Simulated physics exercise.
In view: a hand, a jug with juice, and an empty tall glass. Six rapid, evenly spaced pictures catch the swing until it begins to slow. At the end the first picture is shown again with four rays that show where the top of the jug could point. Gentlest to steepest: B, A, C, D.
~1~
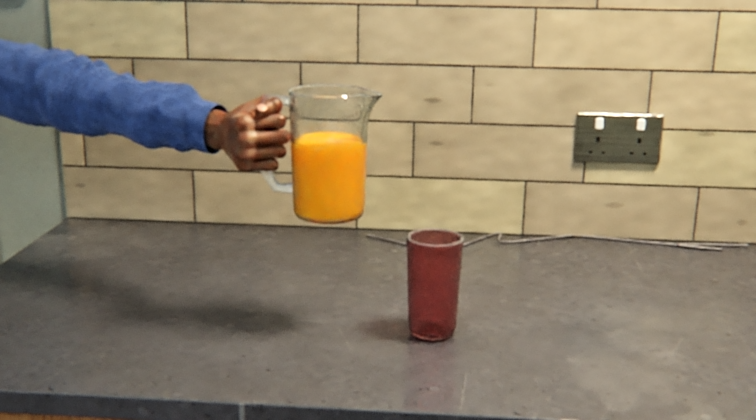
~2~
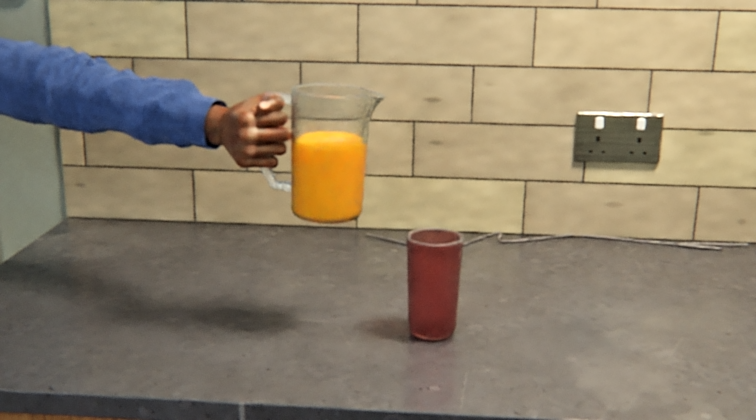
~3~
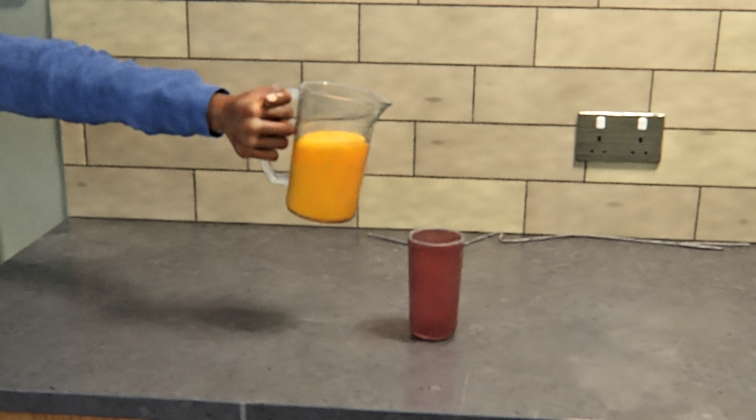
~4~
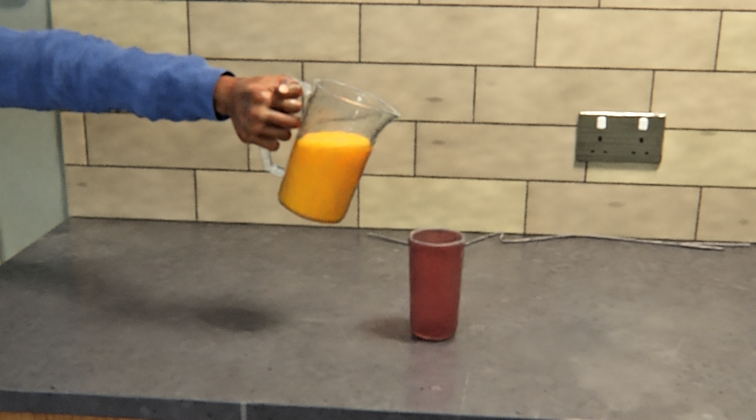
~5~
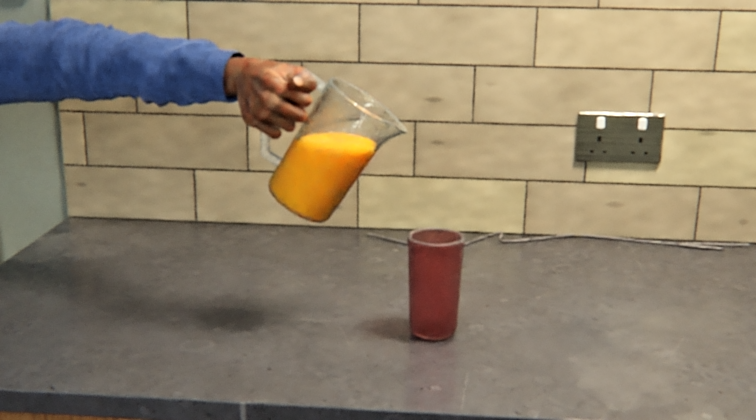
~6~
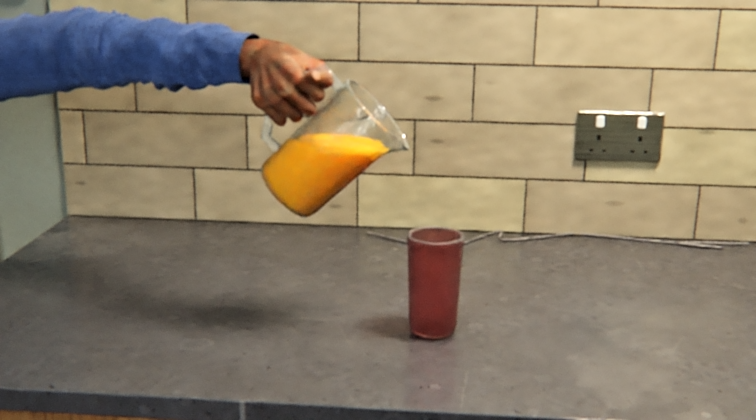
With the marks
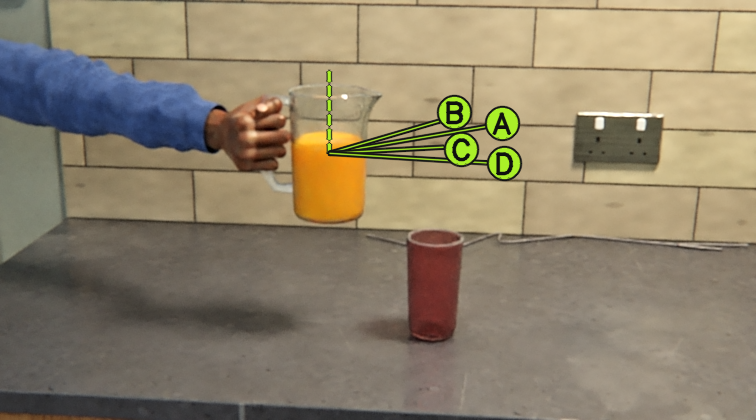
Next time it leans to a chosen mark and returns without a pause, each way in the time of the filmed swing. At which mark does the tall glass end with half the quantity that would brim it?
Use tilt B.
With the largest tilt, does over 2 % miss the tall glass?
Yes, it does.
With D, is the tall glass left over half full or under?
Over half.
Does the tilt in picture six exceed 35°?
Yes, it does.
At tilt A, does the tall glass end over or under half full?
Over.
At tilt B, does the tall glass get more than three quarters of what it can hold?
No, less.
On the marked copy, A at (485, 126); B at (438, 121); C at (443, 147); D at (487, 162).
With A, the tall glass ends with about 76 % of what it can hold.
With B, the tall glass ends with about 52 % of what it can hold.
With C, the tall glass ends with about 90 % of what it can hold; 7 % of the juice is spilt.
With D, the tall glass ends with about 93 % of what it can hold; 20 % of the juice is spilt.
